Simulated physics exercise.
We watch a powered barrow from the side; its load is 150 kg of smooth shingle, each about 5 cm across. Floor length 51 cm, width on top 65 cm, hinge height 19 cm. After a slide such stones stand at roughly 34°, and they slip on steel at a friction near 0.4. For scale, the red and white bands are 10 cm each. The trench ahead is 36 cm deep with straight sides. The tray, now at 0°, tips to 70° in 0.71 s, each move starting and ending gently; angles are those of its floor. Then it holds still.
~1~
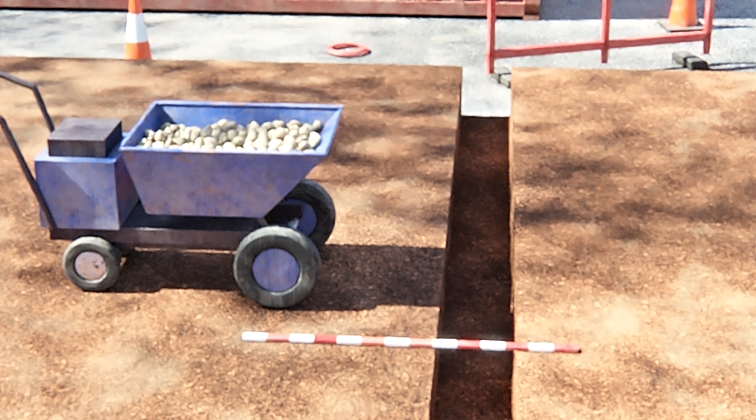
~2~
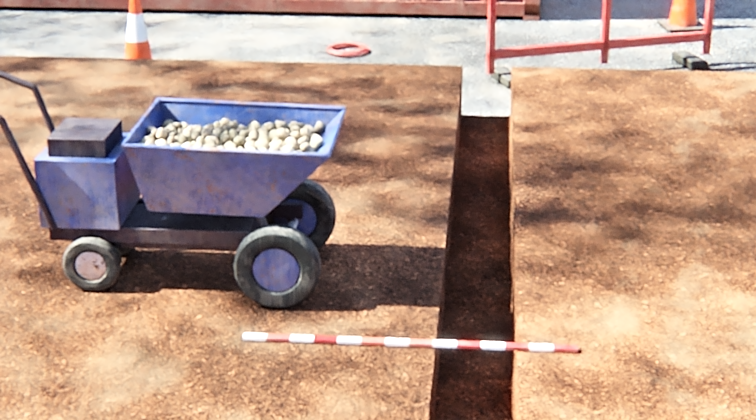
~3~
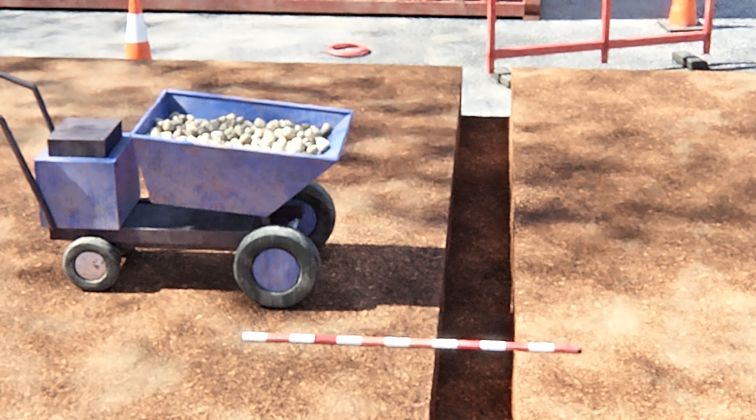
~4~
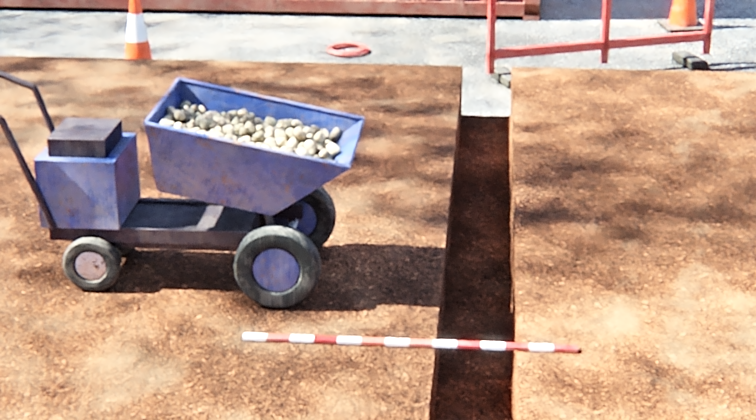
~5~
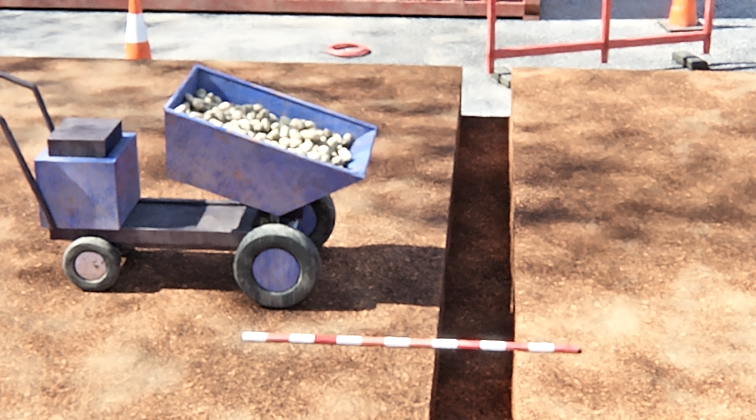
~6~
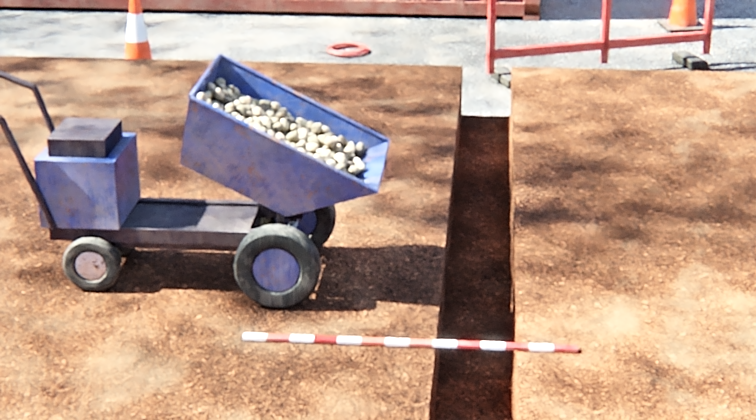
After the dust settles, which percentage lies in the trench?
Roughly 95 per cent ends in the trench.
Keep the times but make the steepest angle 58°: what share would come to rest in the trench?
Then about 85 per cent.
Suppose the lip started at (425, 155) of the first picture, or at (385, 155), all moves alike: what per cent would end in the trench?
Near 15 per cent from the first place, 40 from the second.
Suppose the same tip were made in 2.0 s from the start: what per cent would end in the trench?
In that case some 95 per cent.
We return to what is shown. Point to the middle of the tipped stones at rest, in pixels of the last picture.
Around (479, 336).
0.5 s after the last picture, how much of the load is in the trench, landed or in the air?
About 30 per cent by then.
Then, 0.2 s after the last picture the floor is at 59°, 100 % in the tray; the foremost stones are at (407, 225).
Then, 0.5 s after the last picture the floor is at 70°, 66 % in the tray, 6 % short of the trench, 28 % in the trench; the foremost stones are at (500, 334).
Then, 0.9 s after the last picture the floor is at 70°, 14 % in the tray, 4 % short of the trench, 78 % in the trench, 3 % past the trench; the foremost stones are at (618, 298).
Then, 2.8 s after the last picture the floor is at 70°, 0 % in the tray, 2 % short of the trench, 95 % in the trench, 3 % past the trench; the foremost stones are at (750, 306).
